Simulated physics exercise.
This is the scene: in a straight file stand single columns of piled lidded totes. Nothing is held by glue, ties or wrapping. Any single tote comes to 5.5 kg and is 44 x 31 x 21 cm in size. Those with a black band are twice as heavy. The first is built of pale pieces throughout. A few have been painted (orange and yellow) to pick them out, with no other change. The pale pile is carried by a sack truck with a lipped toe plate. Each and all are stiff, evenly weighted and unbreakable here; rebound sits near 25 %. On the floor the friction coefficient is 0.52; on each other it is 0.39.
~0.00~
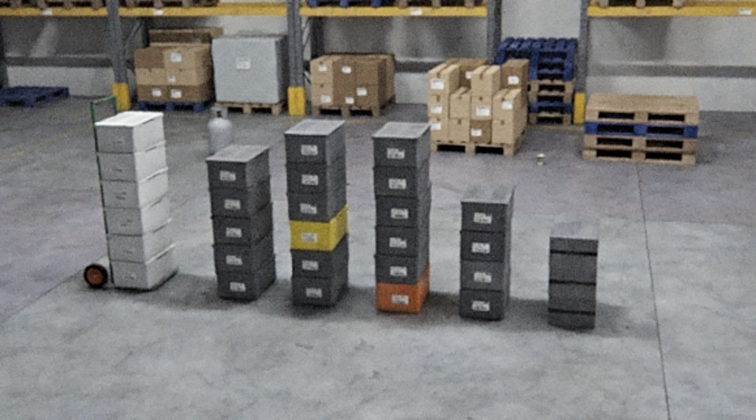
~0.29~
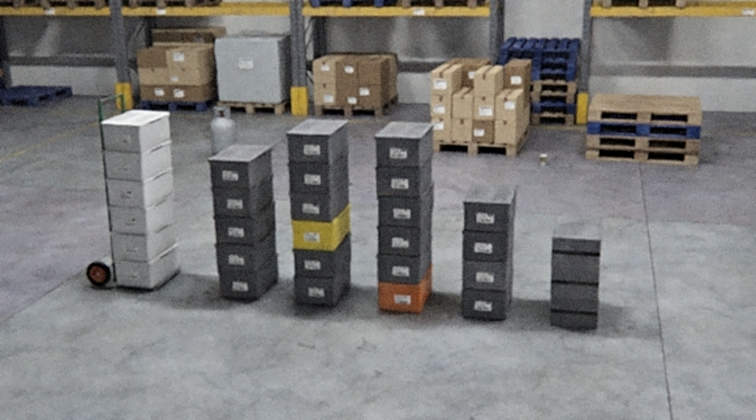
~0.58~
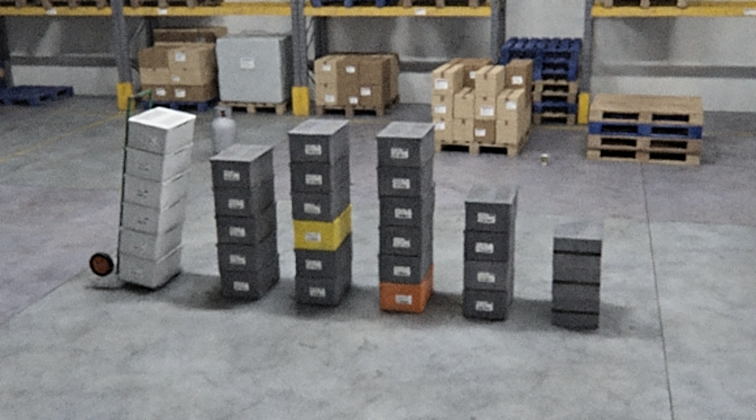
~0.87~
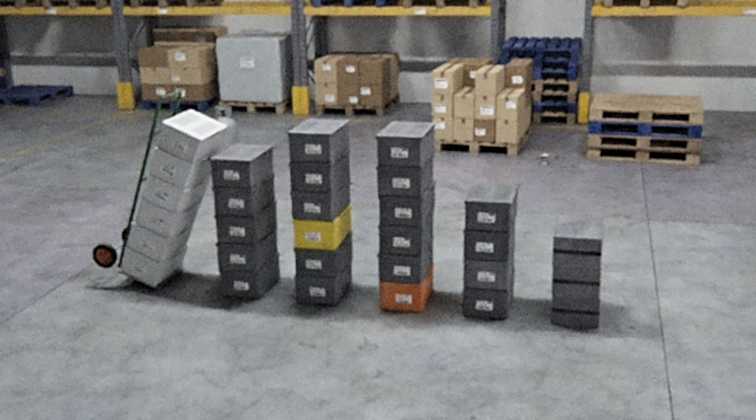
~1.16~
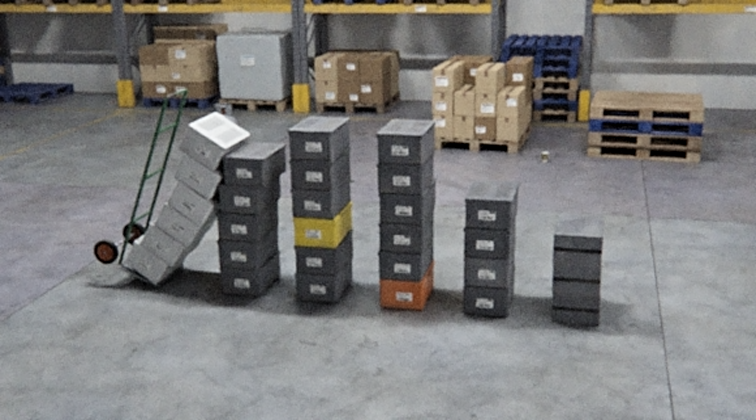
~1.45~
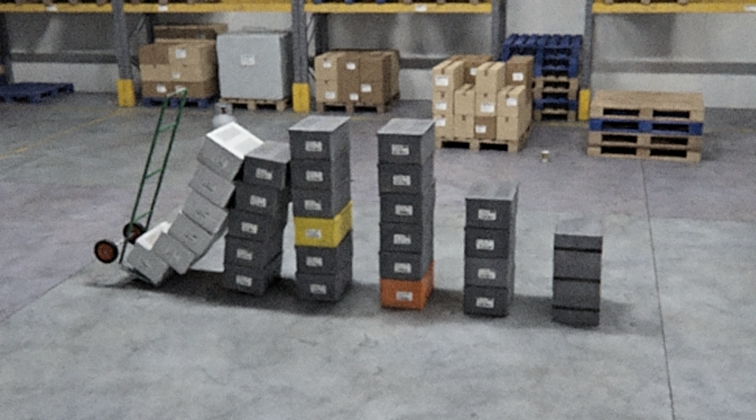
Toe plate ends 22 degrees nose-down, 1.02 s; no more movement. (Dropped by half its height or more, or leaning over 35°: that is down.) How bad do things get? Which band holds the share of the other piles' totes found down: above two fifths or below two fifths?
Above two fifths.
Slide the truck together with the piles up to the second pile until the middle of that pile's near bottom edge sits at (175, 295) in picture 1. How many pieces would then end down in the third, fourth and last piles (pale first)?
Third 0, fourth 0, last 0.
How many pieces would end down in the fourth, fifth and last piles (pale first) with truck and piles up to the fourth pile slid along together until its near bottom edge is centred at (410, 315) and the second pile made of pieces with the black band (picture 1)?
You'd get fourth 0, fifth 0 and last 0.
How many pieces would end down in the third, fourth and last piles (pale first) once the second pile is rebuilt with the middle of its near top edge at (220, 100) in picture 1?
Result: Third pile 6, fourth pile 6, last pile 2.
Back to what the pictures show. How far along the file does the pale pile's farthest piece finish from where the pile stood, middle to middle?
110 cm.
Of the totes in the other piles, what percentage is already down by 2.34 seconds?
By that time it is 0 percent.
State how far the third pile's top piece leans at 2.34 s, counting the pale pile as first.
It sits around 20° from upright.
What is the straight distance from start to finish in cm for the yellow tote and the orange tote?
Yellow ends up 50 cm away; orange ends up 10 cm away.
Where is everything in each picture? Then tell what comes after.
In the first picture (each place is the centre of the face we see best), truck frame (97, 142) 0° forward; orange tote (397, 299); yellow tote (310, 237); the others all in place.
The second picture shows truck frame (103, 140) 2° forward; orange tote (399, 299).
The third picture shows truck frame (127, 135) 11° forward, top of the pale pile leaning 11°; yellow tote (314, 236); the others all in place.
The fourth picture shows truck frame (152, 135) 20° forward, top of the pale pile leaning 22°; yellow tote (314, 236); the others all in place.
The fifth picture shows truck frame (157, 133) 22° forward, top of the pale pile leaning 31°; yellow tote (314, 234); 2 have shifted.
The sixth picture shows truck frame (157, 133) 22° forward, top of the pale pile leaning 32°; yellow tote (314, 233); orange tote (401, 295); steepest lean 8°, the tote at (263, 173); 5 have shifted.
By 2.34 s, 6 of the pale pile down; none of the 24 other totes down, 17 disturbed; yellow tote tilted 20°; orange tote tilted 3°.
By 3.50 s, 5 of the pale pile down; 16 of the 24 other totes down; yellow tote tilted 41°, 13 cm lower; orange tote tilted 41°.
When it is over (5.3 s), 5 of the pale pile down; 23 of the 24 other totes down; yellow tote tilted 42°, 13 cm lower; orange tote tilted 42°. That is 96 per cent. In pixels of the last frame, middles, yellow tote near (391, 245), orange tote near (423, 274).
